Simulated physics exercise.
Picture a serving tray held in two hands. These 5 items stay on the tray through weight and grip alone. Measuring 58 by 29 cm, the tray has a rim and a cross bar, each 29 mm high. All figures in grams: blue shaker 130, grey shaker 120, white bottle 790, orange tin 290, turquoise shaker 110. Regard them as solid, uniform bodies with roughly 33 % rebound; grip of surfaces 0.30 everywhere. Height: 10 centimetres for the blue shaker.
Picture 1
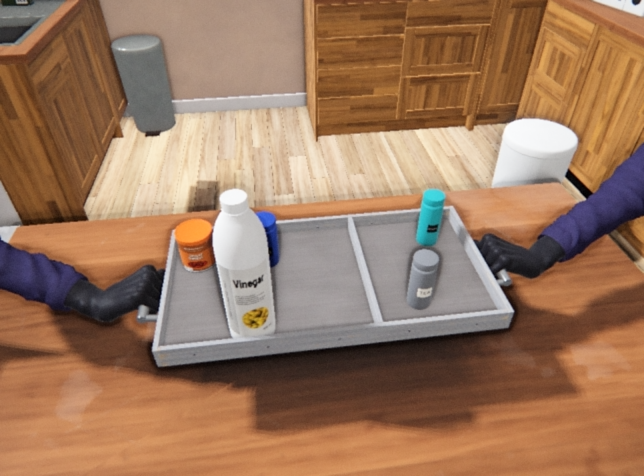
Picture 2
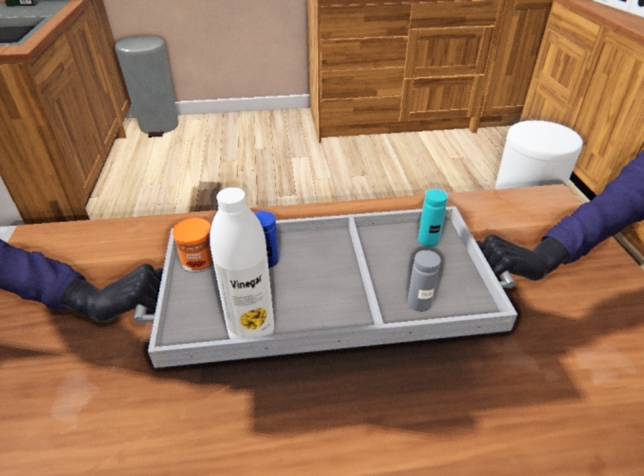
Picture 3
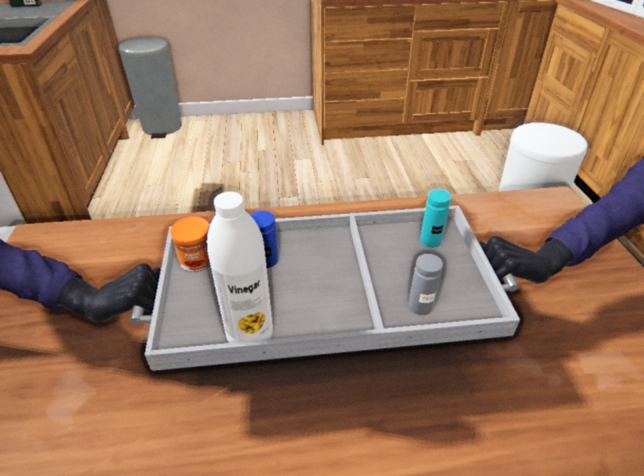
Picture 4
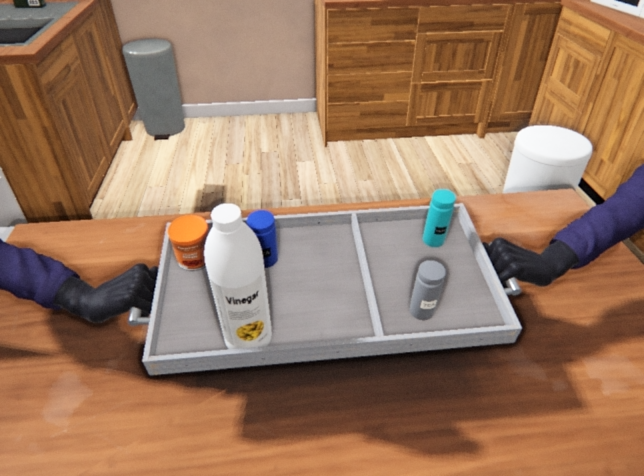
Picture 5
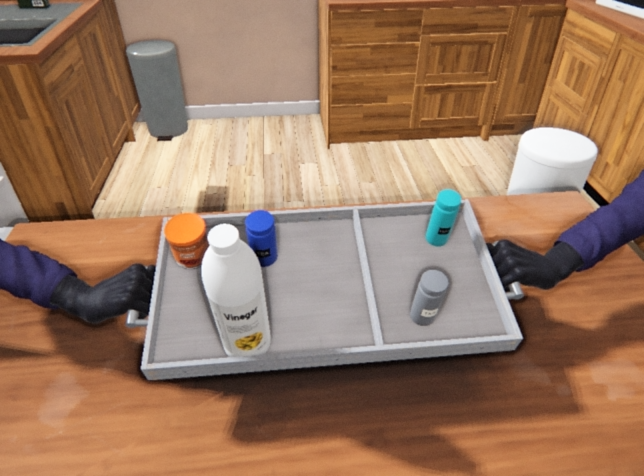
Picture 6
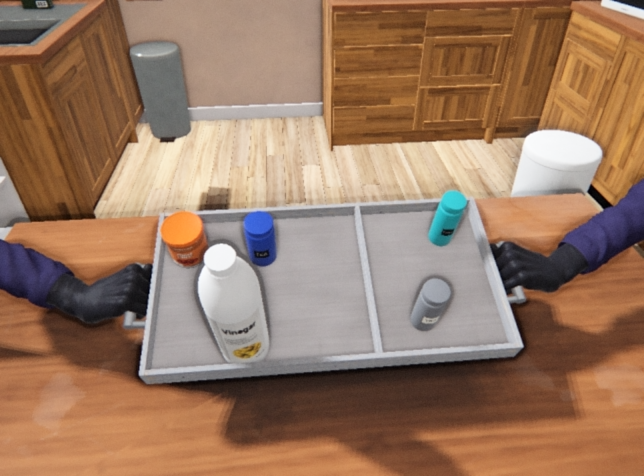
In the video, two gloved hands hold a divided tray carrying a white vinegar bottle, an orange tin and blue, grey and turquoise shakers, first level, then gradually tilting its near edge down while the items keep their places.
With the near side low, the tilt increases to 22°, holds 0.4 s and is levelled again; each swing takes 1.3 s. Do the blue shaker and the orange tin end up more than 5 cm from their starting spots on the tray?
Blue shaker: Yes; orange tin: Yes.
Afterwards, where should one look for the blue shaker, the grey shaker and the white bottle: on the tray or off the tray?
At the end the blue shaker remains on its base, the grey shaker remains on its base and the white bottle leaves its base.
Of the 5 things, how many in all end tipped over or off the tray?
Count: 2.
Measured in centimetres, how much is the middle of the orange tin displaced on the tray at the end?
Displacement: Approx. 19 cm.
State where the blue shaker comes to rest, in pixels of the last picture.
Near (287, 316).
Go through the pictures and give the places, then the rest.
In the first picture, tray level; blue shaker (265, 241); orange tin (197, 246).
In the second picture, tray level; turquoise shaker (433, 219); grey shaker (424, 281).
In the third picture, tilt 2°, near edge down; white bottle (241, 275); turquoise shaker (435, 219).
In the fourth picture, tilt 7°, near edge down; grey shaker (427, 291); white bottle (239, 283).
In the fifth picture, tilt 13°, near edge down; turquoise shaker (443, 219); grey shaker (428, 299).
In the sixth picture, tilt 18°, near edge down; blue shaker (261, 239); orange tin (186, 241).
Then, 0.50 s past the last view, tilt 22°, near edge down; blue shaker shifted 9 cm near (262, 288); orange tin shifted 9 cm near (182, 287); turquoise shaker shifted 9 cm.
Then, 0.90 s past the last view, tilt 22°, near edge down; turquoise shaker now off the tray; blue shaker shifted 19 cm near (285, 342); orange tin shifted 19 cm near (178, 347).
Then, 1.40 s past the last view, tilt 13°, near edge down; white bottle now off the tray; blue shaker shifted 19 cm near (288, 332); orange tin shifted 19 cm near (176, 339).
Finally, off the tray, white bottle and turquoise shaker; not toppled but over 5 cm from the start, blue shaker and orange tin; grey shaker still in place (within 5 cm). Final places as that camera would see them, blue shaker near (287, 316), orange tin near (173, 325).
